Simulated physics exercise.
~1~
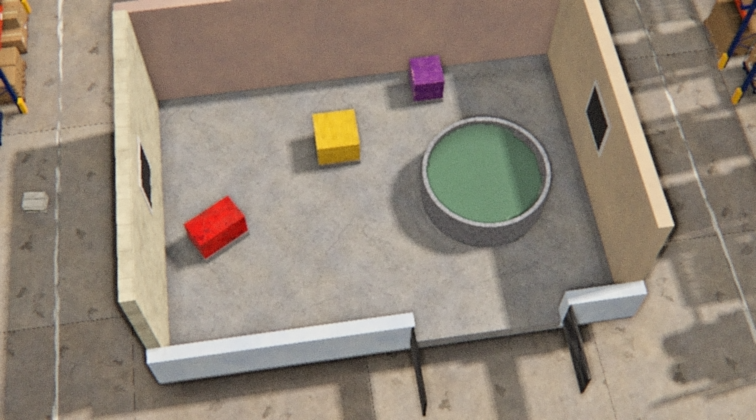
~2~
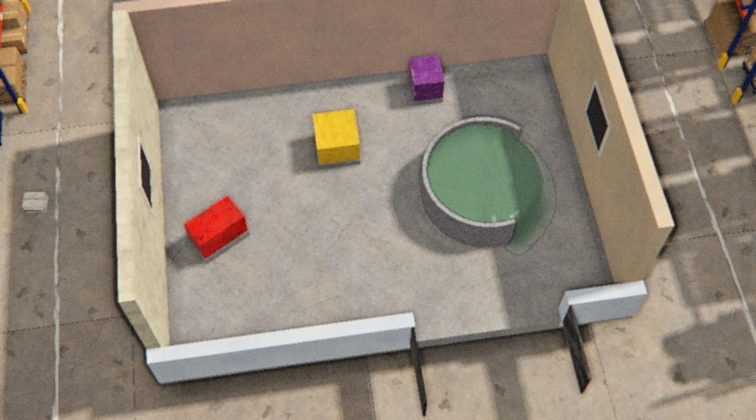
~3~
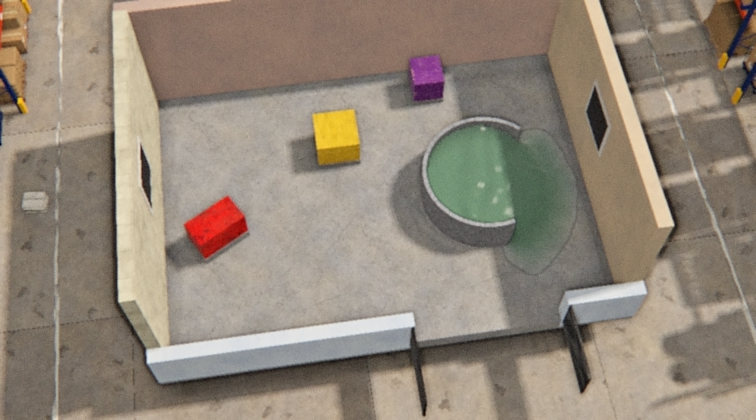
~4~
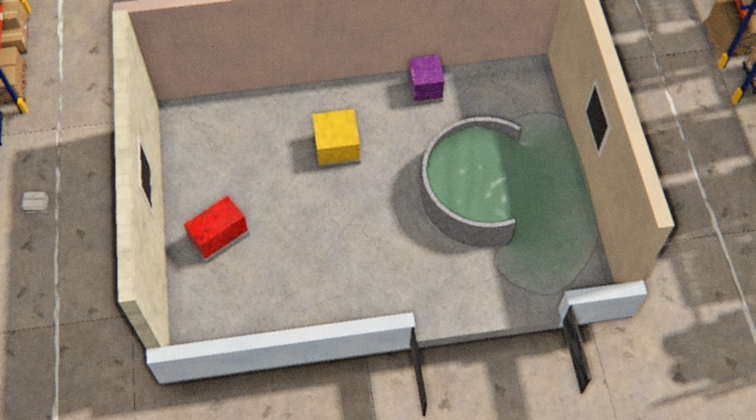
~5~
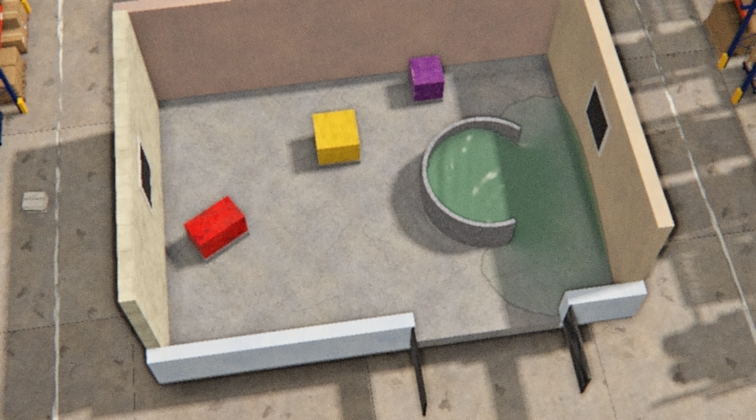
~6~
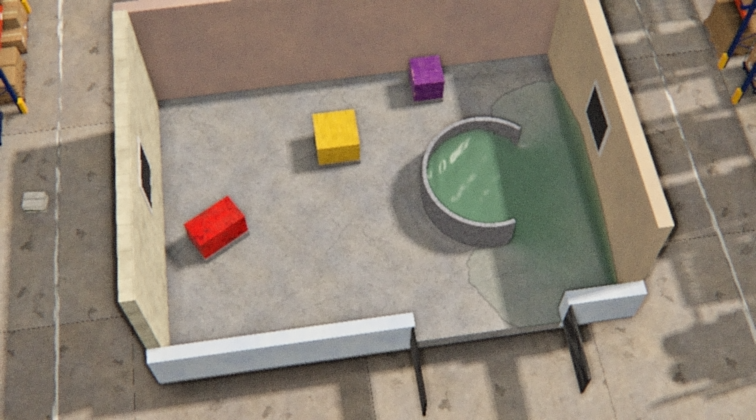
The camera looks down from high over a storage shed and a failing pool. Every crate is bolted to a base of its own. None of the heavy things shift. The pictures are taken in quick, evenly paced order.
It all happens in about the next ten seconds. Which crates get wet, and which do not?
As I see it, the red crate is protected by its plinth; the purple crate is not protected by its plinth; the yellow crate is protected by its plinth.
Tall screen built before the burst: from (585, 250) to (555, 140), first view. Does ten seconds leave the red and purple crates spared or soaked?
Red: Untouched; purple: Reached.
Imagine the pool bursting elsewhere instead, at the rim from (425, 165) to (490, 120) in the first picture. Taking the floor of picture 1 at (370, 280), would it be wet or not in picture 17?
Untouched.
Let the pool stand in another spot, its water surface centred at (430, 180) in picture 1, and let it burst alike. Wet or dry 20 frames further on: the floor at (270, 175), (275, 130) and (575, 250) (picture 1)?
First unwetted; next unwetted; last drenched.
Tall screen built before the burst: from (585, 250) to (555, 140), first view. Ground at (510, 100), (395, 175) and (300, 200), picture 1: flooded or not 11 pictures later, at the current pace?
In turn: Wet, dry, free of water.
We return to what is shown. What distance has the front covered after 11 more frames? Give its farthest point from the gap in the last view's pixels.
Front's tip: Near (385, 76).
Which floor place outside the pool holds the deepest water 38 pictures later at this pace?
Somewhere near (537, 65).
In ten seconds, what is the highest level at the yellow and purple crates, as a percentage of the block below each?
Around 60 % and 200 %.
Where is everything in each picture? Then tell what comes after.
In the first frame, the round tank at (486, 173) is whole and still.
In the second frame, water pours out at (542, 191) and has run to (516, 251).
In the third frame, the front is at (534, 270), out from the gap at (542, 193).
In the fourth frame, water pours out at (541, 194) and has run to (549, 290).
In the fifth frame, water pours out at (541, 194) and has run to (559, 100).
In the sixth frame, the front is at (554, 83), out from the gap at (541, 195).
A moment on, water covers 15 % of the floor; the red crate not reached, the purple crate not reached, the yellow crate not reached.
Next, water covers 30 % of the floor; the red crate not reached, the purple crate water round its plinth, the yellow crate not reached.
Then, water covers 60 % of the floor; the red crate not reached, the purple crate water round its plinth, the yellow crate not reached.
Later, water covers 95 % of the floor; the red crate water round its plinth, the purple crate water round its plinth, the yellow crate water round its plinth.
In the end, water covers 95 % of the floor; the red crate stayed above the water, the purple crate was topped, the yellow crate stayed above the water.
